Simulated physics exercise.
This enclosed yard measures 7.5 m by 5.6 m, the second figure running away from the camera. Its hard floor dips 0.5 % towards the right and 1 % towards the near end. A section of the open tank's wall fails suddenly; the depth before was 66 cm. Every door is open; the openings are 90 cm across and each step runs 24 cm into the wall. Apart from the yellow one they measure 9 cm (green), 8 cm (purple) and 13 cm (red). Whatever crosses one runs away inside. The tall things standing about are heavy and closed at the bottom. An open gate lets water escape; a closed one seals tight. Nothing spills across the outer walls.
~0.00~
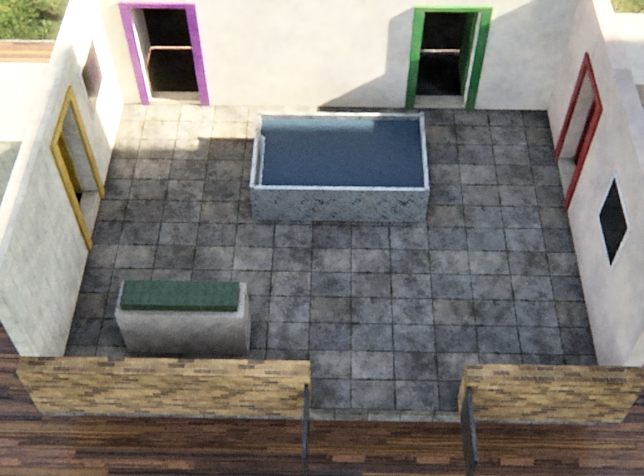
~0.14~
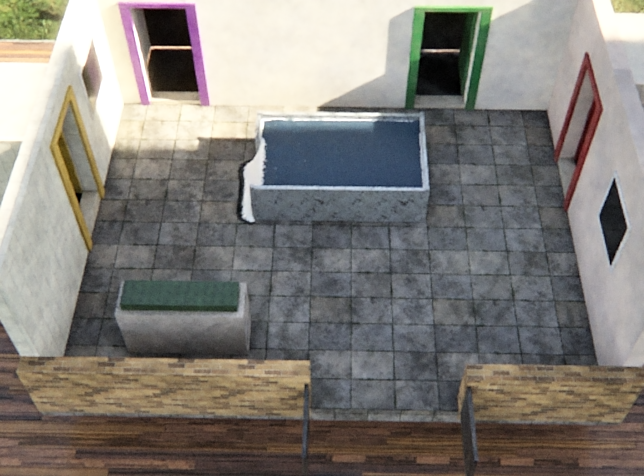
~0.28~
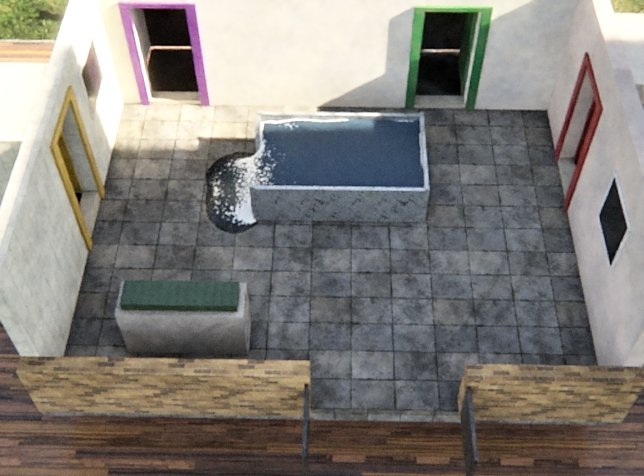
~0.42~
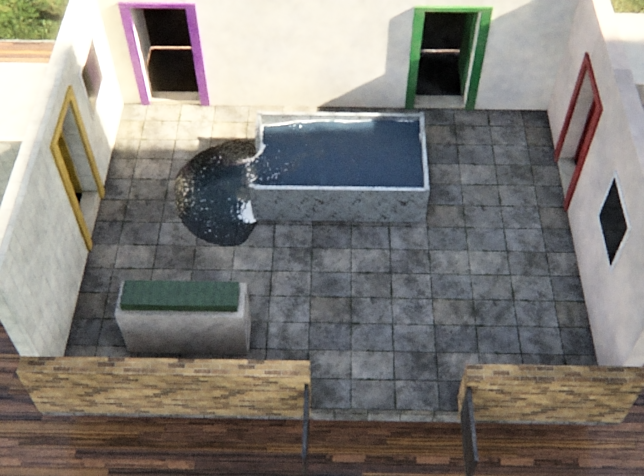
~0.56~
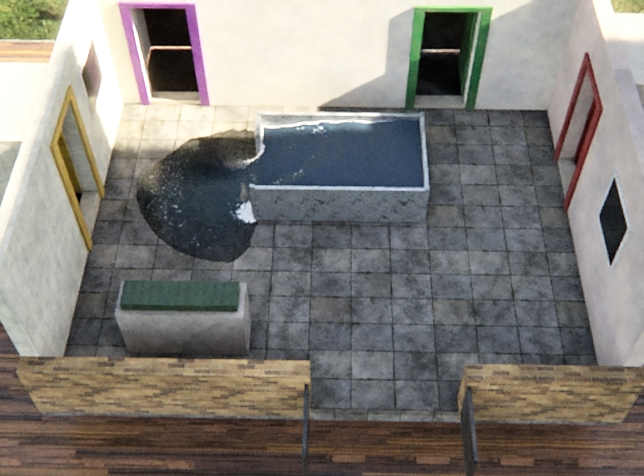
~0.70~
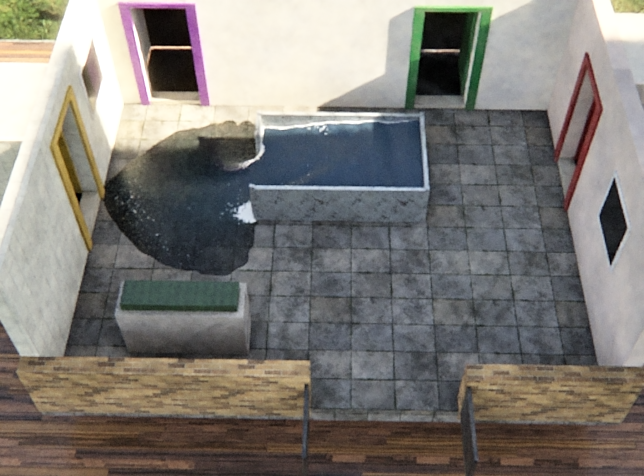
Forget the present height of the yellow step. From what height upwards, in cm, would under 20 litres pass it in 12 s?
It would have to be roughly 26 cm high.
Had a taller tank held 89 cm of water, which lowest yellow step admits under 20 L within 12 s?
Some 37 cm.
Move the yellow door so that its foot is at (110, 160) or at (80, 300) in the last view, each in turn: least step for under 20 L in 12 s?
Roughly 23 and 14.5 cm.
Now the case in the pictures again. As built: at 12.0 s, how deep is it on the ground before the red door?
Some 7.0 cm.
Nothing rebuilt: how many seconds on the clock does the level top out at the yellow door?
Near 1.6 s.
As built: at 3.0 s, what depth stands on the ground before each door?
Depths in cm: Yellow 26, green 0, purple 16, red 0.
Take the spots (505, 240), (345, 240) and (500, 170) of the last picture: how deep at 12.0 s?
About 7, 3 and 3 cm.
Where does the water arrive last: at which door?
Last comes the red one.
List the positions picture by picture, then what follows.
In the first picture, the open tank at (340, 153) is whole and still, 66 cm deep; the yellow door at (81, 178) is dry.
In the second picture, the front is at (241, 213), 0.3 m from the gap at (258, 182); 0.2 m2 of floor is wet, 66 cm left at the back.
In the third picture, water pours out at (259, 183) and has run 0.8 m, to (211, 184); about 10 cm deep outside, 66 cm at the back.
In the fourth picture, water pours out at (259, 184) and has run 1.3 m, to (181, 192); about 8 cm deep outside, 66 cm at the back.
In the fifth picture, the front is at (143, 197), 1.9 m from the gap at (259, 184); 3.5 m2 of floor is wet, 66 cm left at the back.
In the sixth picture, the gap is at (259, 183), the front 2.4 m out at (109, 199); the back of the open tank holds 66 cm; 0.3 m in a straight line remain to the yellow door at (81, 178).
After 1.4 s water covers 25 % of the floor, deepest (34 cm) near (247, 199); 30 cm at the yellow door, 10 litres in over its 21 cm step.
After 3.0 s water covers 35 % of the floor, deepest (38 cm) near (57, 387); 26 cm at the yellow door, 59 litres in over its 21 cm step.
After 12.0 s water covers 95 % of the floor, deepest (14 cm) near (557, 397); 6 cm at the yellow door, 67 litres in over its 21 cm step.
At the yellow door as built, the water arrived by 0.8 s and peaked near 31 cm at 1.6 s.
Run again over the same 12 s with other heights there, 55 litres in over 22 cm, 5 litres over 29.5 cm. The limit of 20 litres is kept from about 26 cm up.
